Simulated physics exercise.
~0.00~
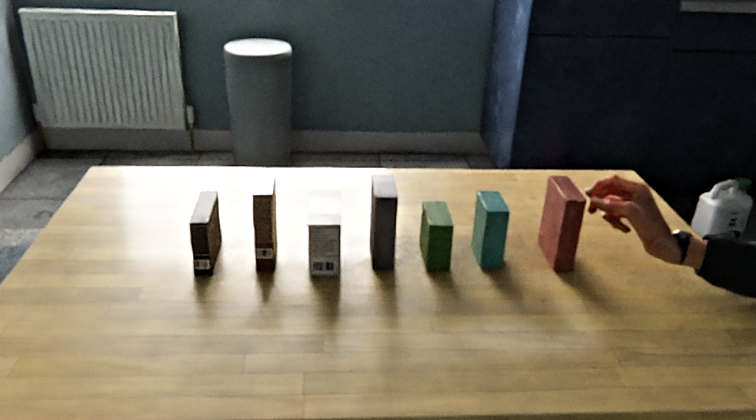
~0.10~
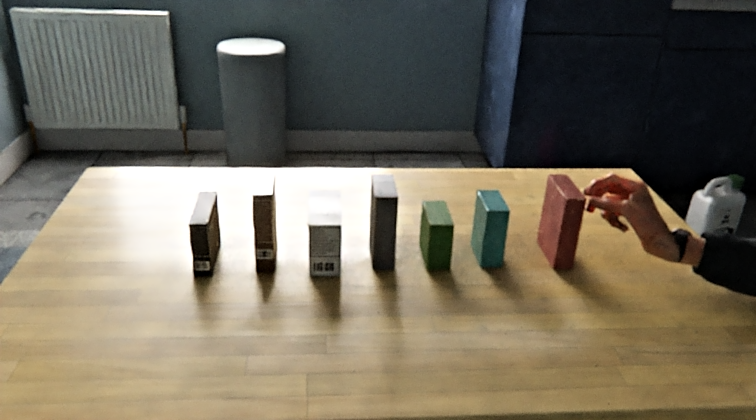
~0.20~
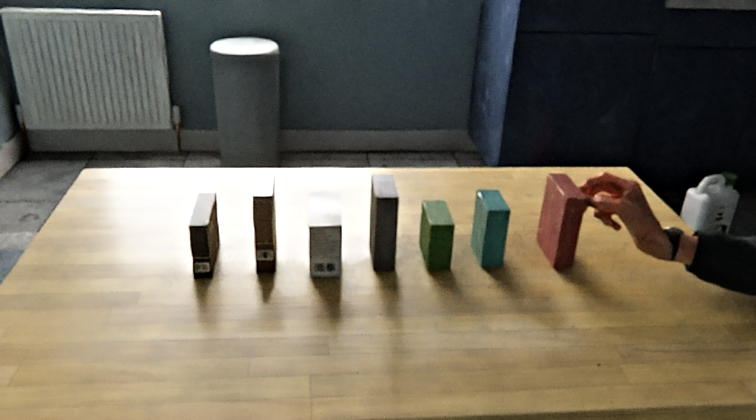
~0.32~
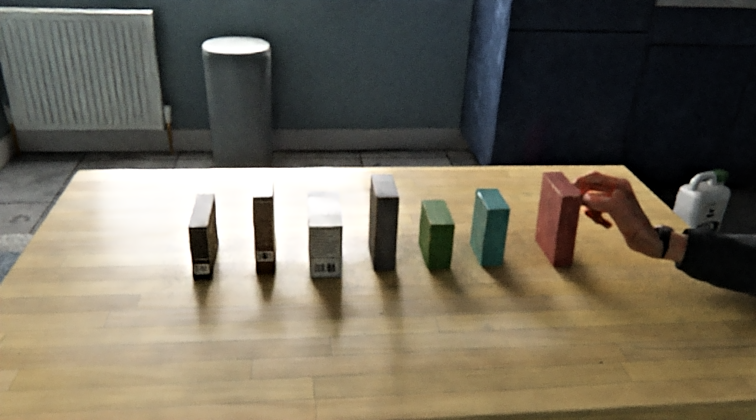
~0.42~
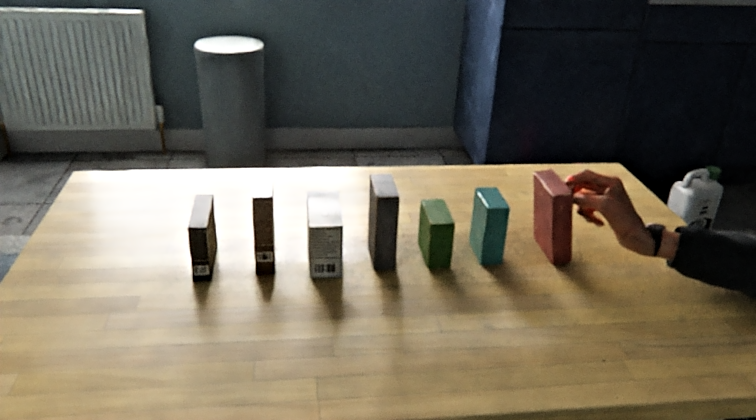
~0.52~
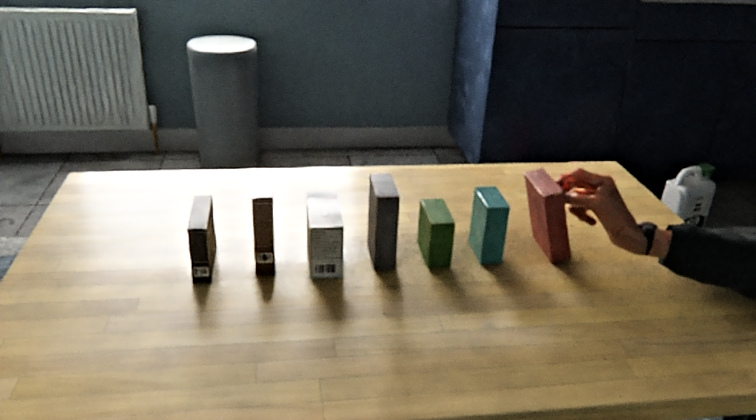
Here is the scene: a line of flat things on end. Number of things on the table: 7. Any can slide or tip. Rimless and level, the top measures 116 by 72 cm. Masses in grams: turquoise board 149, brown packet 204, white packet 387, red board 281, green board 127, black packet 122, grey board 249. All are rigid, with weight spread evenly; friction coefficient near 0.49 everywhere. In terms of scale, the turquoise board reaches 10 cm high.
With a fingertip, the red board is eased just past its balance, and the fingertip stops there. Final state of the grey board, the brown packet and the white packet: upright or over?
Grey board: Upright, brown packet: Upright, white packet: Upright.
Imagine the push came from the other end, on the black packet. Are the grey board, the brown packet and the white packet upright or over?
Status - the grey board: Still standing; the brown packet: Still standing; the white packet: Still standing.
After 0.72 s, red board 41° over; turquoise board 3° off upright.
After 0.82 s, red board 61° over; turquoise board 32° off upright.
After 0.92 s, red board 68° over; turquoise board 31° off upright; green board 13° off upright.
After 1.12 s, red board 73° over; turquoise board 49° off upright; green board 39° off upright.
In the end (1.6 s), toppled on the table, turquoise board and green board; the other 3 under 5 cm from the start. At the end, from the last picture's camera, grey board near (381, 221), brown packet near (264, 224).
